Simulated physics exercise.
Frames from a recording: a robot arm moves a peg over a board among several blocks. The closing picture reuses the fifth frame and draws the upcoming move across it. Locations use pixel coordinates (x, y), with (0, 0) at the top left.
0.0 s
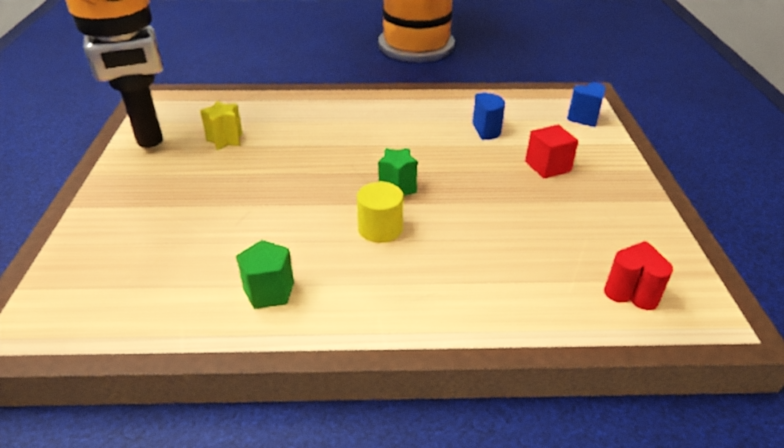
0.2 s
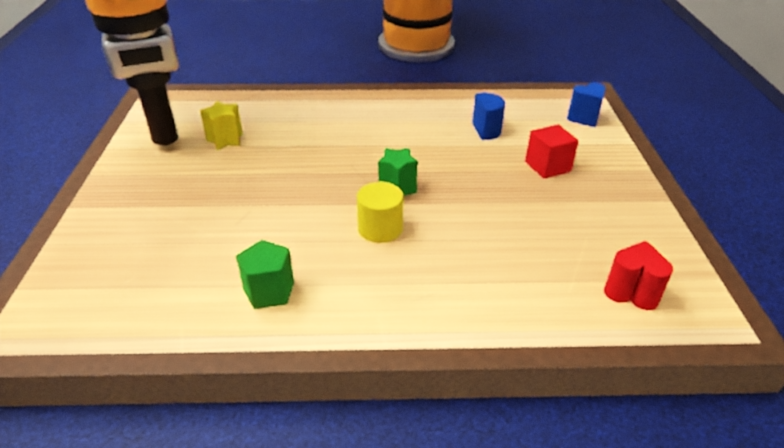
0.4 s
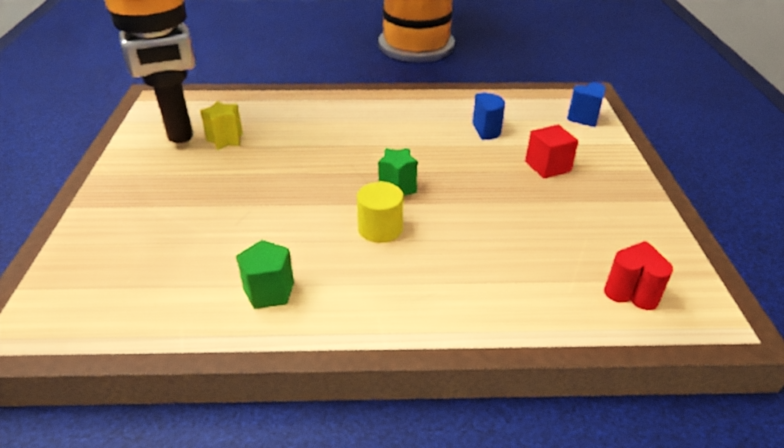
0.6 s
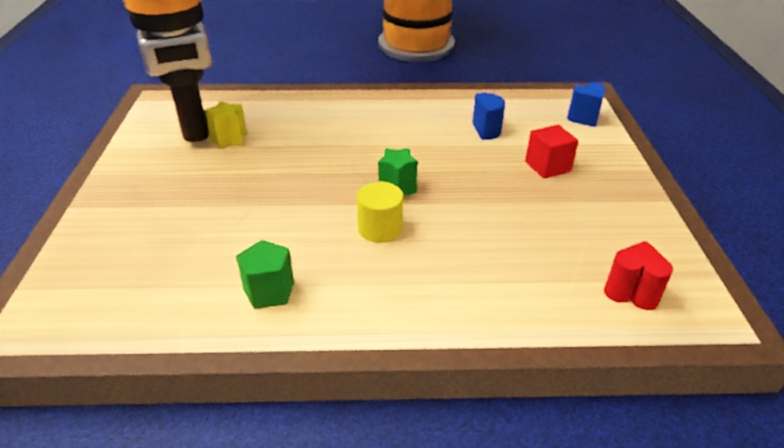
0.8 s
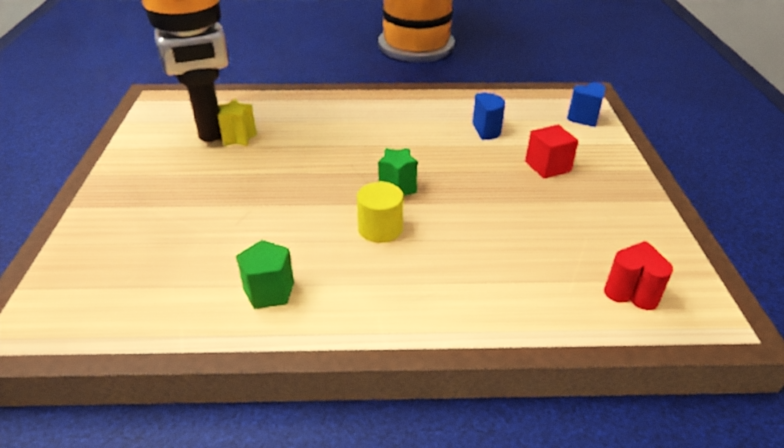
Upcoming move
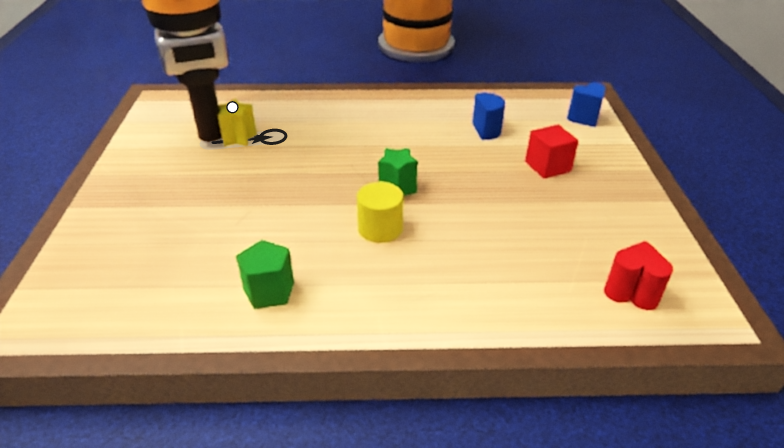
On a wooden board edged in brown, a robot arm moves its black peg rightward to a yellow star-shaped block near the far left corner and nudges it slightly right, while the green, red, blue and other yellow blocks stay still.
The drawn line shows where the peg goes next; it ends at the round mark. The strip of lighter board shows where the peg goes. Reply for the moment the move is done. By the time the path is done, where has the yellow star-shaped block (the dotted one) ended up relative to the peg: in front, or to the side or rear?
It keeps leading.
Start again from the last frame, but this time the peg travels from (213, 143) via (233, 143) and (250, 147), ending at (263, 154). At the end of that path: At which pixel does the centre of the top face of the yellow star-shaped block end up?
I predict (264, 105).
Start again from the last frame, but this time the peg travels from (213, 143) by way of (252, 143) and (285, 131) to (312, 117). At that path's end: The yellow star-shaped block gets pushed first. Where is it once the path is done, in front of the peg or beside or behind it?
It is still ahead of the peg.
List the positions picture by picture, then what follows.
The first picture shows tip of the peg (150, 141), middles of tops, yellow star-shaped block (220, 109).
The second picture shows peg (166, 139), nothing pushed.
The third picture shows peg (181, 137), nothing pushed.
The fourth picture shows peg (196, 136), yellow star-shaped block (224, 109).
The fifth picture shows peg (211, 135), yellow star-shaped block (232, 107).
The line goes from (213, 143) to (273, 137); the dot is on the yellow star-shaped block.
The first path, step by step. Halfway along, peg (243, 132); yellow star-shaped block (264, 104).
At the end, peg (272, 129); yellow star-shaped block (293, 101).
